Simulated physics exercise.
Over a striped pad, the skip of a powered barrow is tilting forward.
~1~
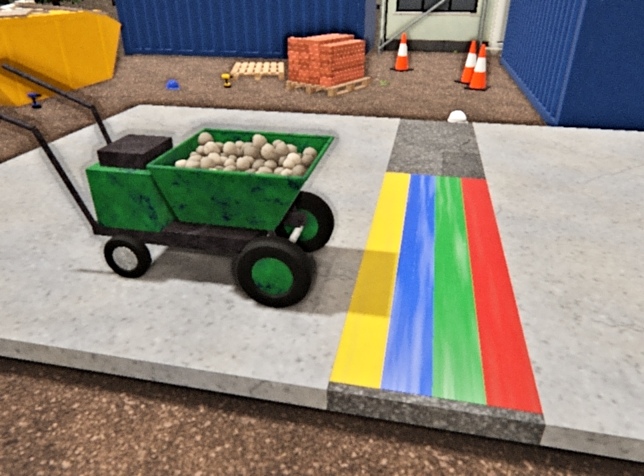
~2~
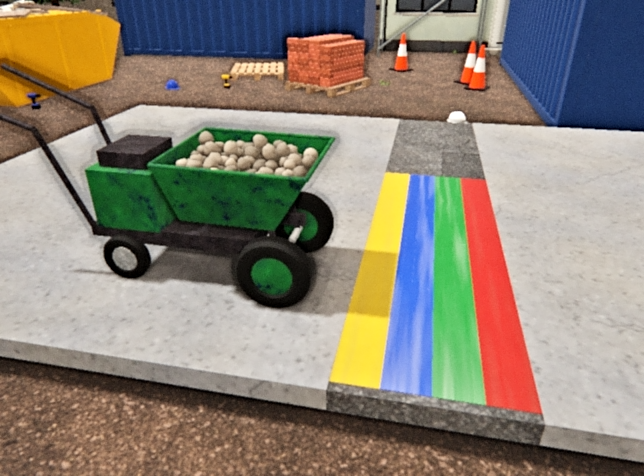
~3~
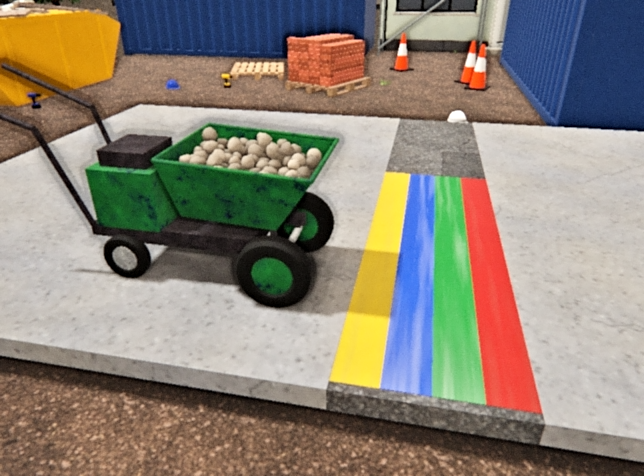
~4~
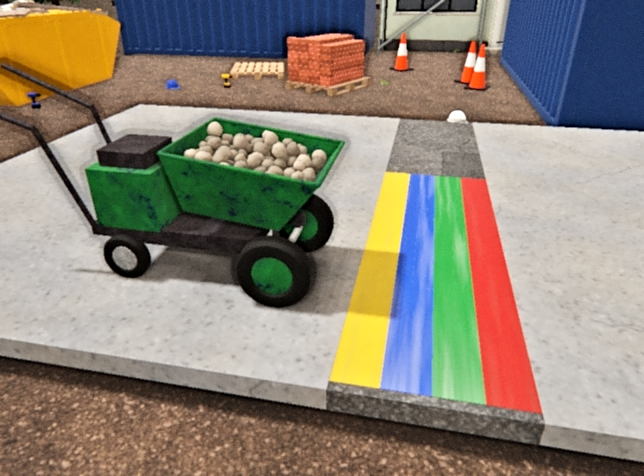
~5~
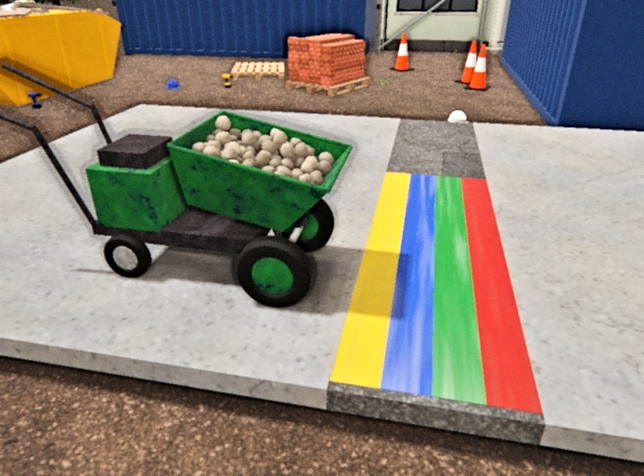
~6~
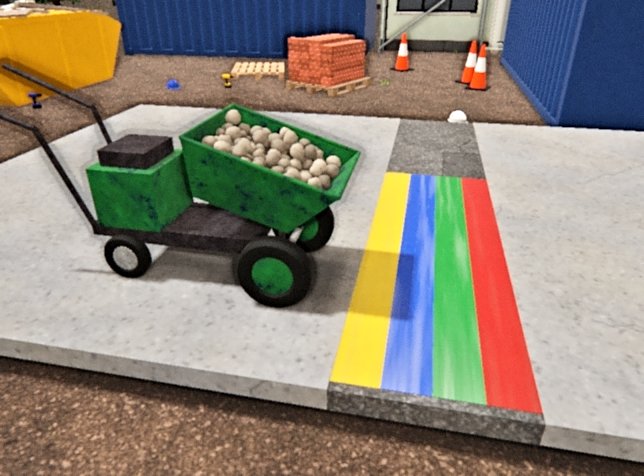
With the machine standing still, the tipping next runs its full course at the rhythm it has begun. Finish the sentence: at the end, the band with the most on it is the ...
At the end, the band with the most on it is the blue one.
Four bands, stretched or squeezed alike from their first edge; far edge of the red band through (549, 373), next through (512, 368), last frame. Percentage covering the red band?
Near 10 and then 10 in a hundred.
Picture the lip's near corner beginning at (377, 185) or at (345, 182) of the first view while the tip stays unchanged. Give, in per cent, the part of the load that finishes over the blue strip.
Roughly 0 per cent first, then roughly 10 per cent.
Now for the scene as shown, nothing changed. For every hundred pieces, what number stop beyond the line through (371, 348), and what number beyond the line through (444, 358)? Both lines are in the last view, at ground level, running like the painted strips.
About 80 and 30 per cent.
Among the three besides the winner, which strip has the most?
The strip in green is second.
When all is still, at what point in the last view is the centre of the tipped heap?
At about (427, 285), give or take.
Soon after the last picture, skip tipped steeply; all in the skip.
A little later, skip tipped steeply; most in the skip; a small part over the blue strip; a stray few falling.
Later still, skip tipped right over; about half in the skip; a stray few over the yellow strip; about a quarter over the blue strip; about a quarter over the green strip; a small part over the red strip; a stray few off the paint.
By the end, skip tipped right over; about a quarter in the skip; a small part over the yellow strip; about a third over the blue strip; about a quarter over the green strip; a small part over the red strip; a small part off the paint.
